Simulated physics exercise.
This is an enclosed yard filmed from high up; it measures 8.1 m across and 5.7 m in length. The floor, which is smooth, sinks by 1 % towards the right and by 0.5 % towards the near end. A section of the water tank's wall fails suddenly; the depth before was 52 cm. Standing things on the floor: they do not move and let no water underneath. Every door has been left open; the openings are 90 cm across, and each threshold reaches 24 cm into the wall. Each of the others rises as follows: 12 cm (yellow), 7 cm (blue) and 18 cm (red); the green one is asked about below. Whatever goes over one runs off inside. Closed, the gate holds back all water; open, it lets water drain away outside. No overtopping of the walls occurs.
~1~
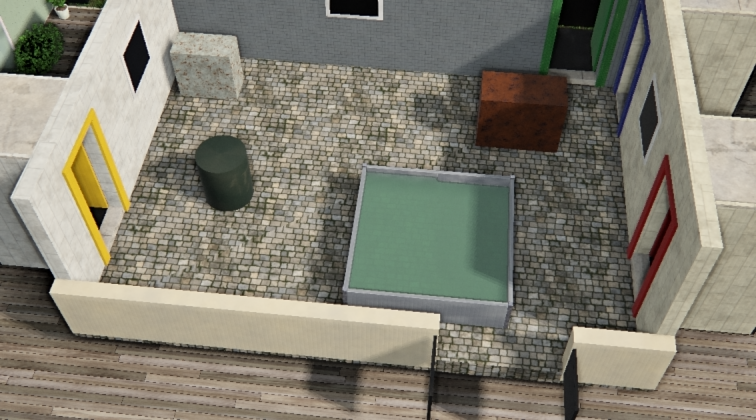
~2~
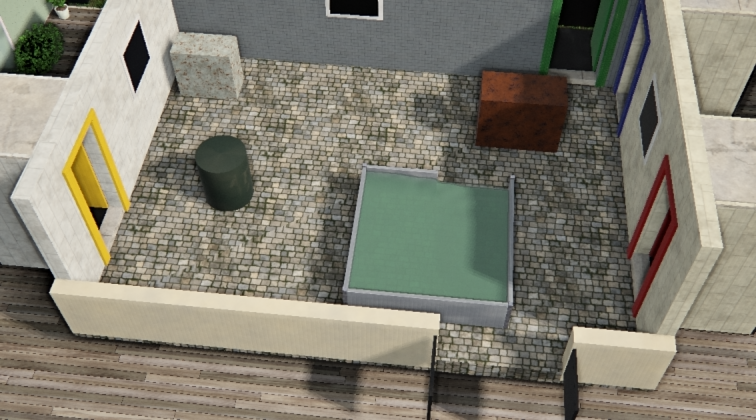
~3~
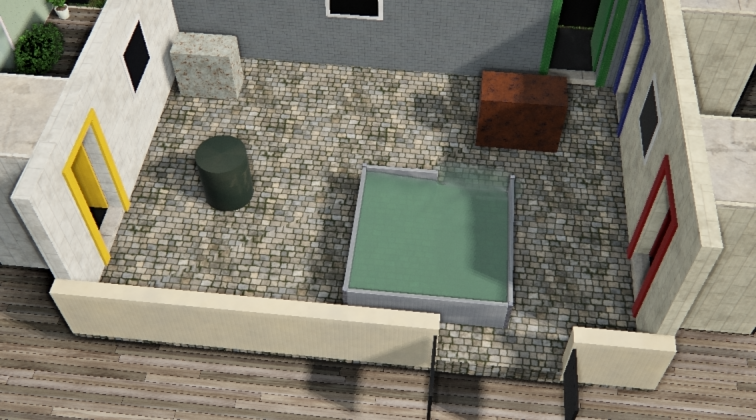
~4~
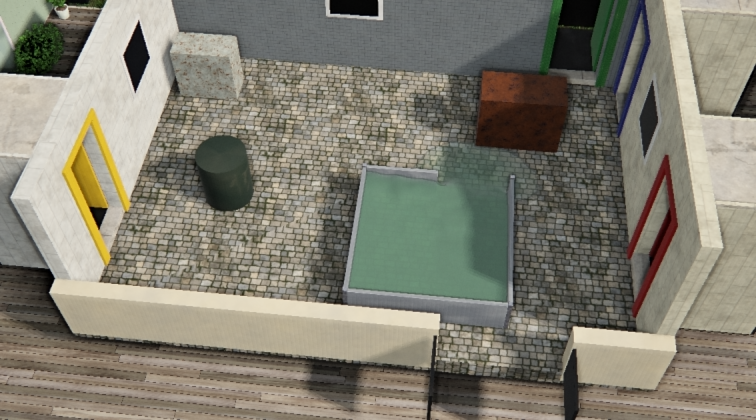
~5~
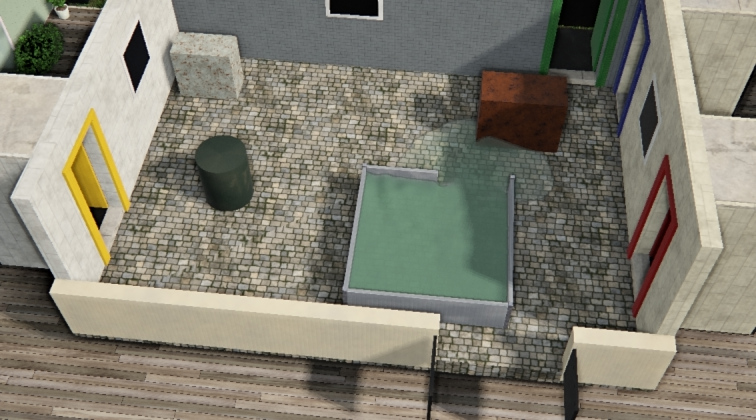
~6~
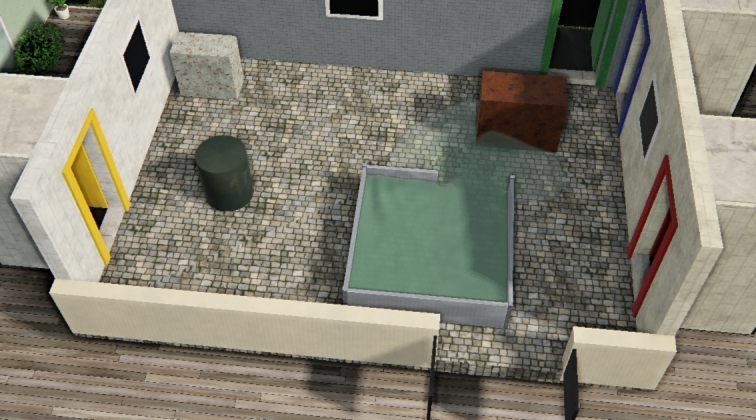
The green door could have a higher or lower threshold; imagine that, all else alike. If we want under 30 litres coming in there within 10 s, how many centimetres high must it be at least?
About 9 centimetres.
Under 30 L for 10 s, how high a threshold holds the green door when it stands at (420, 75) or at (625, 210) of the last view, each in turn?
Roughly 13.5 cm for the first and 16 cm for the second.
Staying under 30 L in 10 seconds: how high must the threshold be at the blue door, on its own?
Blue: Roughly 10.0 cm.
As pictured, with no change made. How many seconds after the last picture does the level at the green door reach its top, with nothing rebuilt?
Around 2.8 seconds.
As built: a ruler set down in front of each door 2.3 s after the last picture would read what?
Green door 11 cm, yellow door 0 cm, blue door 7 cm, red door 5 cm.
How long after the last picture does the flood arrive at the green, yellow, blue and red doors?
Arrives: Green 1.6 s / yellow 5.5 s / blue 1.2 s / red 1.6 s.
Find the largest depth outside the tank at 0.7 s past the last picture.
Up to some 38 cm.
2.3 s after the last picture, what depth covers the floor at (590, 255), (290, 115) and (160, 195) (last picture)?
Going through the spots in order gives 4, 0 and 0 centimetres.
Then, 0.7 s after the last picture water covers 15 % of the floor, deepest (38 cm) near (485, 153); it has not reached the green door.
Then, 2.3 s after the last picture water covers 40 % of the floor, deepest (28 cm) near (485, 153); 11 cm at the green door, 0 litres in over its 12 cm threshold.
Then, 9.3 s after the last picture water covers 95 % of the floor, deepest (12 cm) near (628, 364); 7 cm at the green door, 7 litres in over its 12 cm threshold.
At the green door as built, the water peaked near 15 cm, 2.7 s after the last picture.
Run again over the same 10 s with other heights there, 44 litres in over 8 cm, 13 litres over 11 cm. The limit of 30 litres is kept from about 9 cm up.
